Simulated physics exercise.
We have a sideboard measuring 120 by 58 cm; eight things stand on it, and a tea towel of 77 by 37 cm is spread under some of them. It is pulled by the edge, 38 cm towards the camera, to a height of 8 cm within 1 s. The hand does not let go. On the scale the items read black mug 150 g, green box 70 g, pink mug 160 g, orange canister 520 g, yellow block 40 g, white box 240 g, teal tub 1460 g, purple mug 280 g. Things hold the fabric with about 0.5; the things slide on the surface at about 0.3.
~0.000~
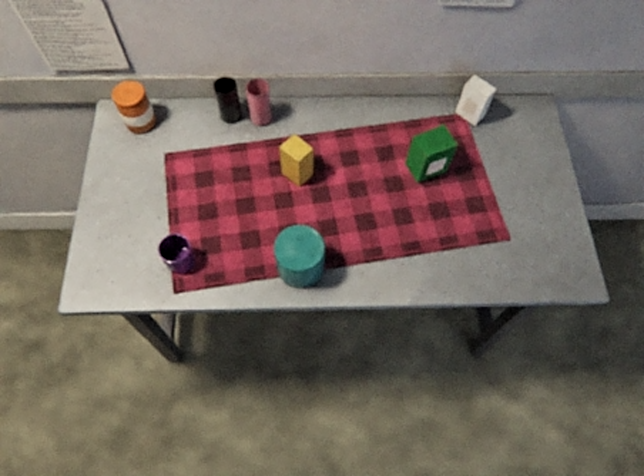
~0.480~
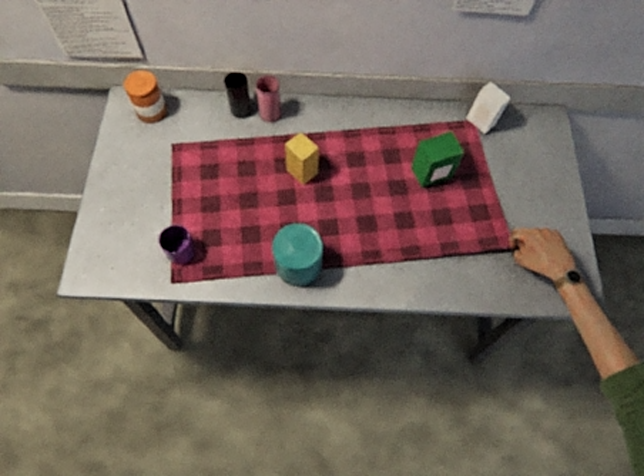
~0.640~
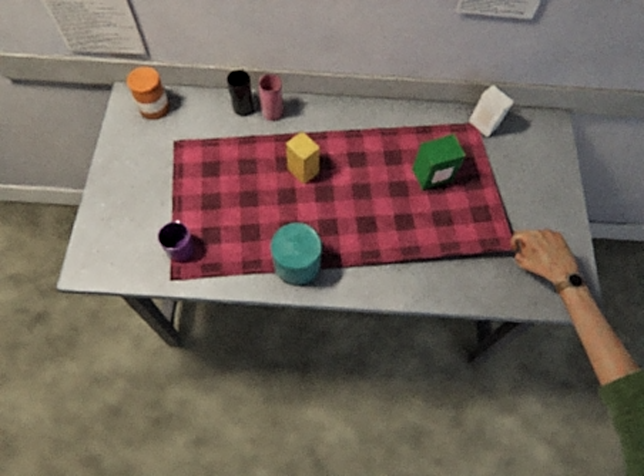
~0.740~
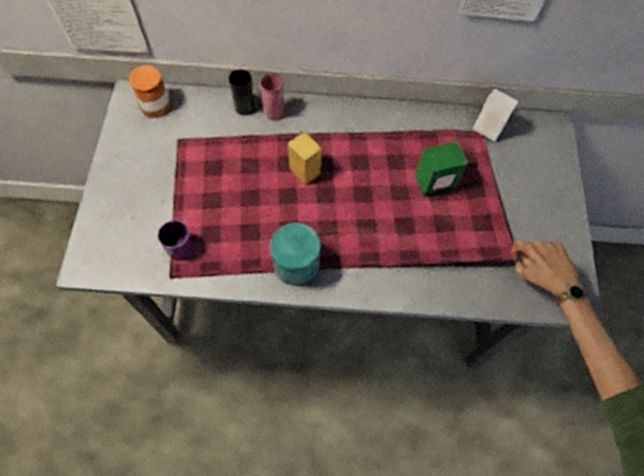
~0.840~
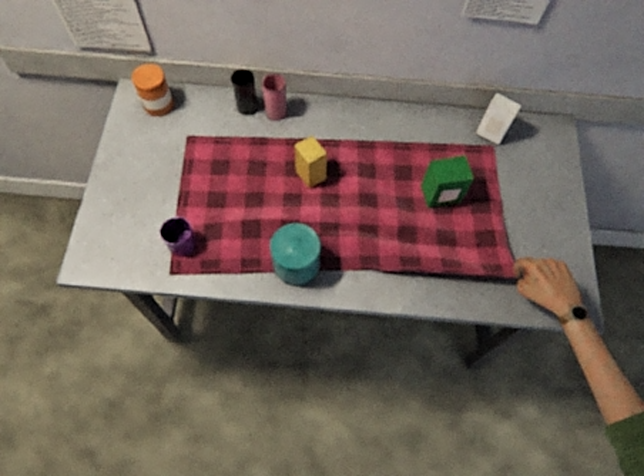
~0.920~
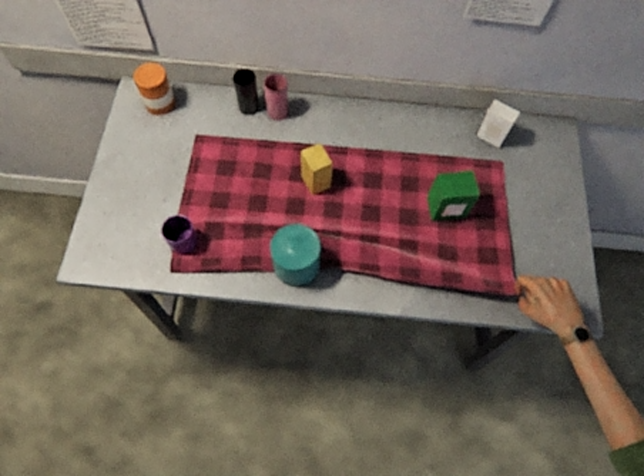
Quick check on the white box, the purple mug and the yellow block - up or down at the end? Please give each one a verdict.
White box up, purple mug up, yellow block up.
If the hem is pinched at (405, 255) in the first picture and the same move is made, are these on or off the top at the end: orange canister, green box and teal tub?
Done that way, the orange canister holds its spot, the green box ends up off the top, and the teal tub ends up off the top.
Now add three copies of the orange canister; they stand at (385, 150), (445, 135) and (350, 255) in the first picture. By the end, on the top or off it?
Going through the three spots as listed: Holds its spot, holds its spot and ends up off the top.
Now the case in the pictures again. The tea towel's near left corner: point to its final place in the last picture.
Around pixel (226, 252).
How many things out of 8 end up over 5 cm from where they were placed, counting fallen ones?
I count 4.
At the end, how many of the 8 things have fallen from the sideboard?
All told, 2.
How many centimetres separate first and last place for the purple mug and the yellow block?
Roughly: Purple mug 20 cm; yellow block 35 cm.
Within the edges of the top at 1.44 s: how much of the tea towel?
Roughly 75%.
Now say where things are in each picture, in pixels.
White box (481, 86); purple mug (174, 248); yellow block (296, 147); tea towel corners (174, 294) (164, 154) (510, 240), in the first picture.
White box (495, 94); tea towel corners (172, 284) (172, 144); grip (514, 248), in the second picture.
Tea towel corners (170, 280) (174, 141); grip (515, 249), in the third picture.
White box (502, 101); green box (445, 156); tea towel corners (169, 279) (178, 139); grip (516, 259), in the fourth picture.
Purple mug (175, 230); green box (452, 169); yellow block (311, 149); tea towel corners (170, 274) (187, 136); grip (518, 276), in the fifth picture.
White box (505, 110); purple mug (177, 228); yellow block (317, 157); tea towel corners (170, 272) (196, 135) (503, 162); grip (519, 294), in the sixth picture.
By 1.1 s, 95 % of the tea towel is still over the top; yellow block 9 cm off its start, purple mug 5 cm off its start, white box 2 cm off its start.
By 1.3 s, 85 % of the tea towel is still over the top; yellow block 17 cm off its start, purple mug 10 cm off its start, white box 2 cm off its start.
By 1.4 s, 75 % of the tea towel is still over the top; yellow block 23 cm off its start at (384, 207), purple mug 14 cm off its start at (240, 219), white box 2 cm off its start at (505, 109).
By 1.6 s, 70 % of the tea towel is still over the top; yellow block 26 cm off its start, purple mug 16 cm off its start, white box 2 cm off its start.
By 3.2 s, 40 % of the tea towel is still over the top; yellow block 36 cm off its start at (406, 271), purple mug 19 cm off its start at (263, 229), white box 2 cm off its start at (505, 110), teal tub over the edge.
